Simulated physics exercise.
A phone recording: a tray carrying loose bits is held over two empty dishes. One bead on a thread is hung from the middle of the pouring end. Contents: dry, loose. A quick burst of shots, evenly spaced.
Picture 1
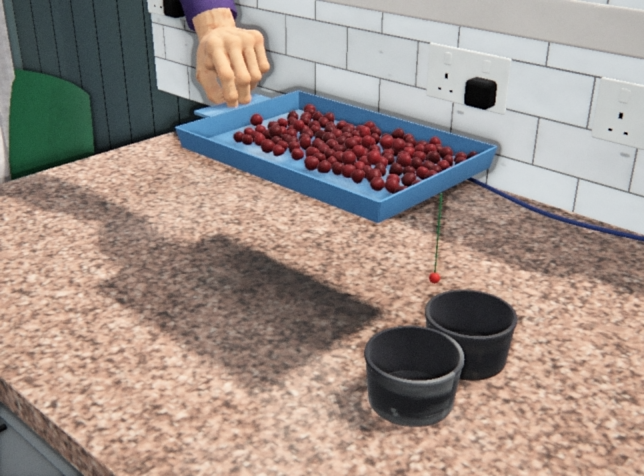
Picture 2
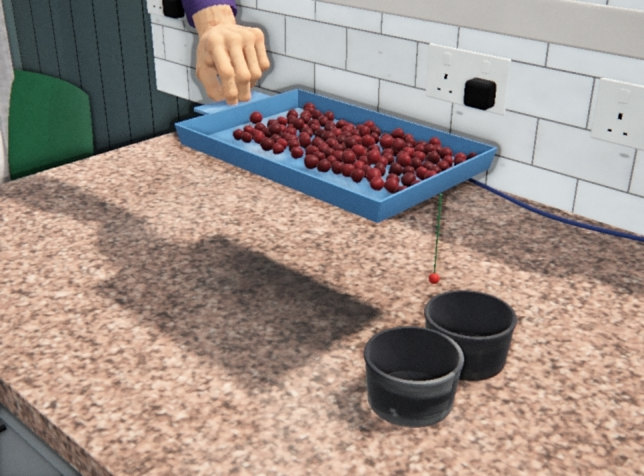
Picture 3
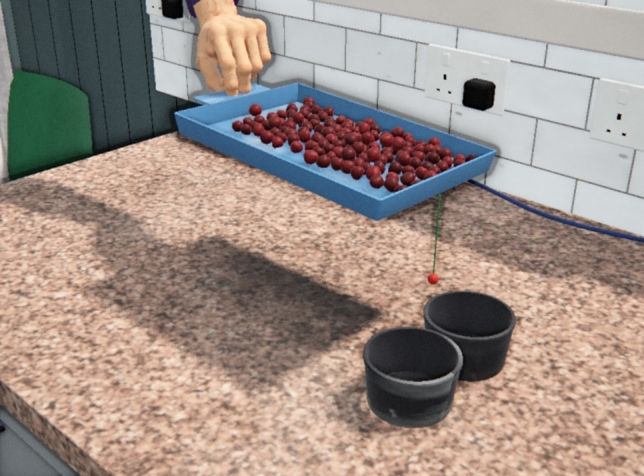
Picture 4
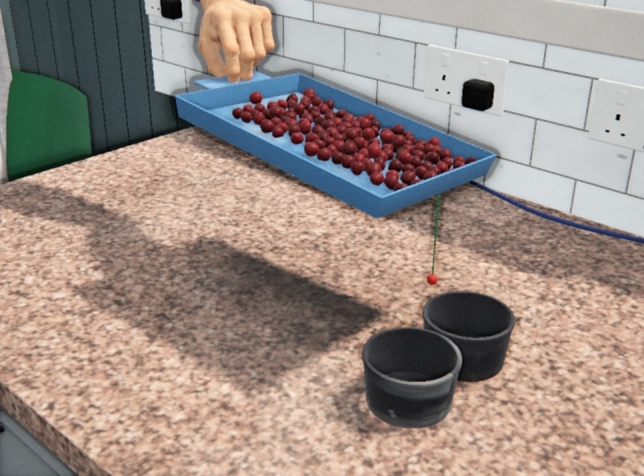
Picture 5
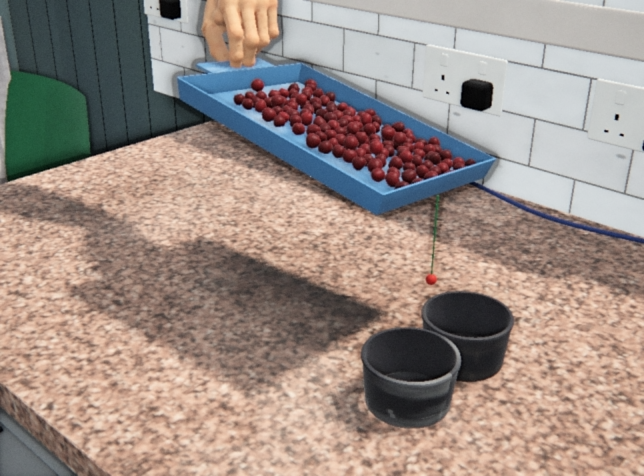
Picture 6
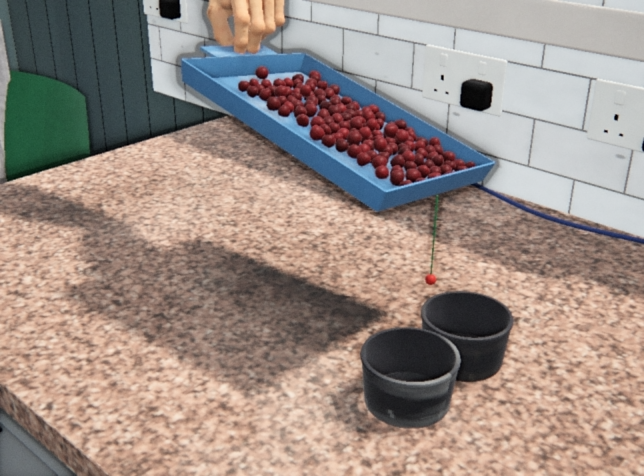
A blue tray of dark red cherries starts out nearly level above a speckled counter, held by a hand at its left end. The hand rises, lifting that end steadily so the tray slopes down toward the right, while the cherries stay spread across it and two dark dishes sit below.
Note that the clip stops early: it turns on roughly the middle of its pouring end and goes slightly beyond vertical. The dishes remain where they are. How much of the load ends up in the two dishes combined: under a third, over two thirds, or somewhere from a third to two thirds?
Combined, the dishes end up with under a third.
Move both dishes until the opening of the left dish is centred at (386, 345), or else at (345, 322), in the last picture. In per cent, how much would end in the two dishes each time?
It would be near 0 per cent first and near 0 per cent second.
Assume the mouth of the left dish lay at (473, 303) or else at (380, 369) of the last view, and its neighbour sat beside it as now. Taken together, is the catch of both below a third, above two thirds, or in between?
The earlier try, in the middle band; the later try, less than a third.
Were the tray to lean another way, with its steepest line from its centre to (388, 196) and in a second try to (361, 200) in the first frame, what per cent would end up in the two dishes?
About 70 and 50 percent.
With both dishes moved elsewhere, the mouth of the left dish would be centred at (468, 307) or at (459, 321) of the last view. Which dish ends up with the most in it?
First try: The dish on the right-hand side; second try: The dish on the right-hand side.
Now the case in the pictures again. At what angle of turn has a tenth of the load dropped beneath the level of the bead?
That happens at close to 105 degrees.
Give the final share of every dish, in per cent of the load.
0 per cent goes to the left dish and 0 per cent to the right dish.
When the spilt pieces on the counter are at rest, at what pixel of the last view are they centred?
Centre: Close to (519, 303).
Just after the last frame, tray tipped steeply; almost all on the tray; just a few in the air.
A moment on, tray tipped right over; almost all on the tray; just a few outside both.
Further on, tray tipped past a quarter turn; just a few in the right dish; almost all outside both.
When it is over, tray tipped past a quarter turn; not one in the left dish; just a few in the right dish; almost all outside both.
